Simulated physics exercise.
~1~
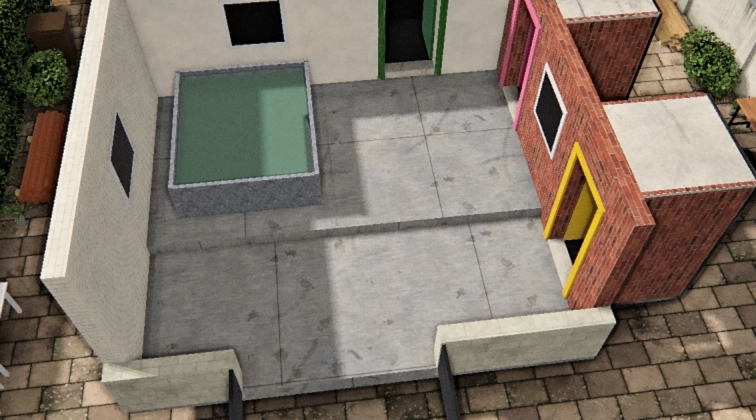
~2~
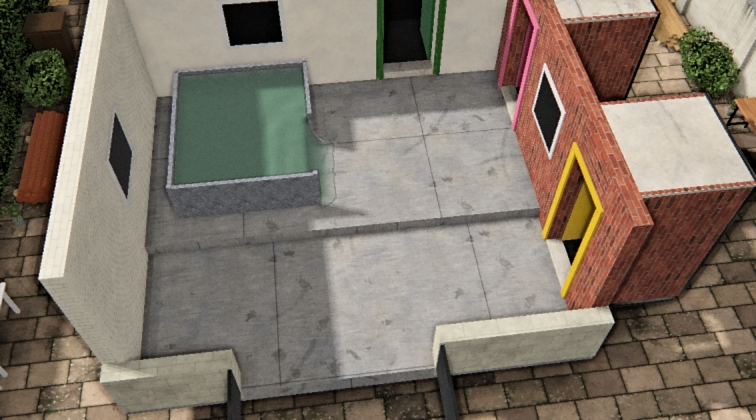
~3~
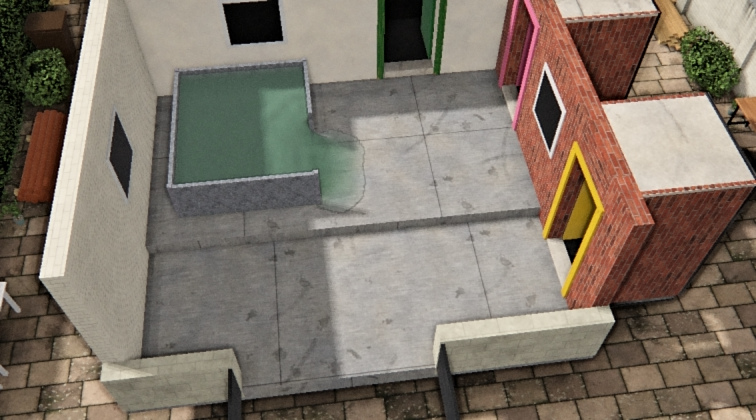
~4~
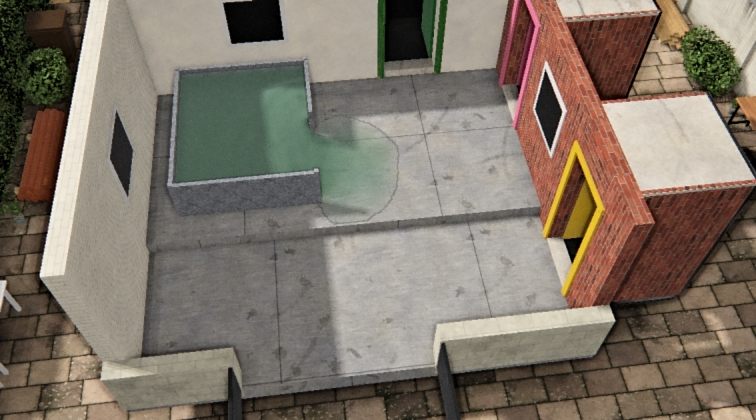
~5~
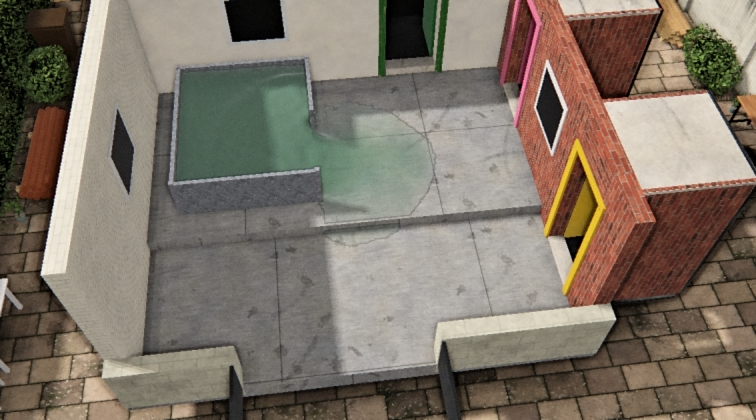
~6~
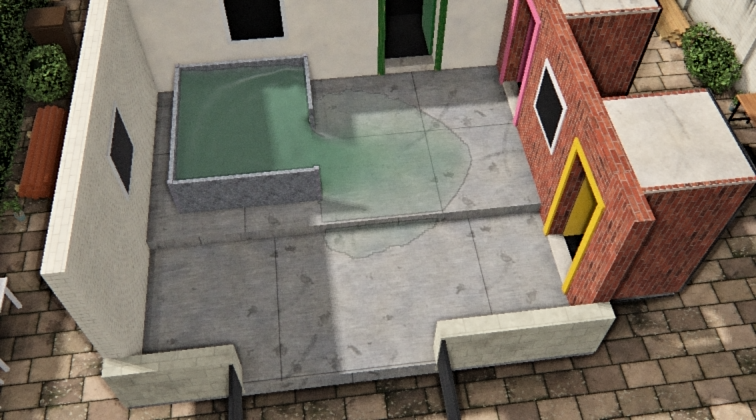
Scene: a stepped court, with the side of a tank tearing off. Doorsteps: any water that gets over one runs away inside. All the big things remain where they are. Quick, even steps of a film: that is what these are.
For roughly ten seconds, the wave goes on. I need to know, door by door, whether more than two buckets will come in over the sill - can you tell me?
The yellow door will top two buckets, the pink door will top two buckets, the green door will not top two buckets.
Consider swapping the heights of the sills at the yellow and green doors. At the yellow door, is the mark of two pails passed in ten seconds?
One by one: Yellow floods.
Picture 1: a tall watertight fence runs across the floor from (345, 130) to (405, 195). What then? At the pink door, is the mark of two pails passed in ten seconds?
Well, the pink door simply comes in short.
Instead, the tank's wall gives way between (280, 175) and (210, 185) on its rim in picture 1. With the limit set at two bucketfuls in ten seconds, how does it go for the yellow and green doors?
Looking at each: The yellow one admits less, while the green one admits less.
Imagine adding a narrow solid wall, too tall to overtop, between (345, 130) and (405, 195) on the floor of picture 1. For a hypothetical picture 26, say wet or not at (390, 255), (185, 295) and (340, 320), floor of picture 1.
As listed: Flooded, clear, covered.
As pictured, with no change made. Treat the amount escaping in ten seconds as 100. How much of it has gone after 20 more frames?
30 per cent.
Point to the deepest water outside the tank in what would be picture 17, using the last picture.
Check roughly (574, 330).
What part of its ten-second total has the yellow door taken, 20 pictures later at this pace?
Approximately 25 per cent.
A moment on, water covers 45 % of the floor; the yellow door not reached, the pink door under two buckets in, the green door wet at the sill, nothing in.
Next, water covers 55 % of the floor; the yellow door over two buckets in, the pink door over two buckets in, the green door wet at the sill, nothing in.
Then, water covers 55 % of the floor; the yellow door far over two buckets in, the pink door far over two buckets in, the green door wet at the sill, nothing in.
Later, water covers 90 % of the floor; the yellow door far over two buckets in, the pink door far over two buckets in, the green door wet at the sill, nothing in.
In the end, water covers 90 % of the floor; the yellow door far over two buckets in, the pink door far over two buckets in, the green door wet at the sill, nothing in.
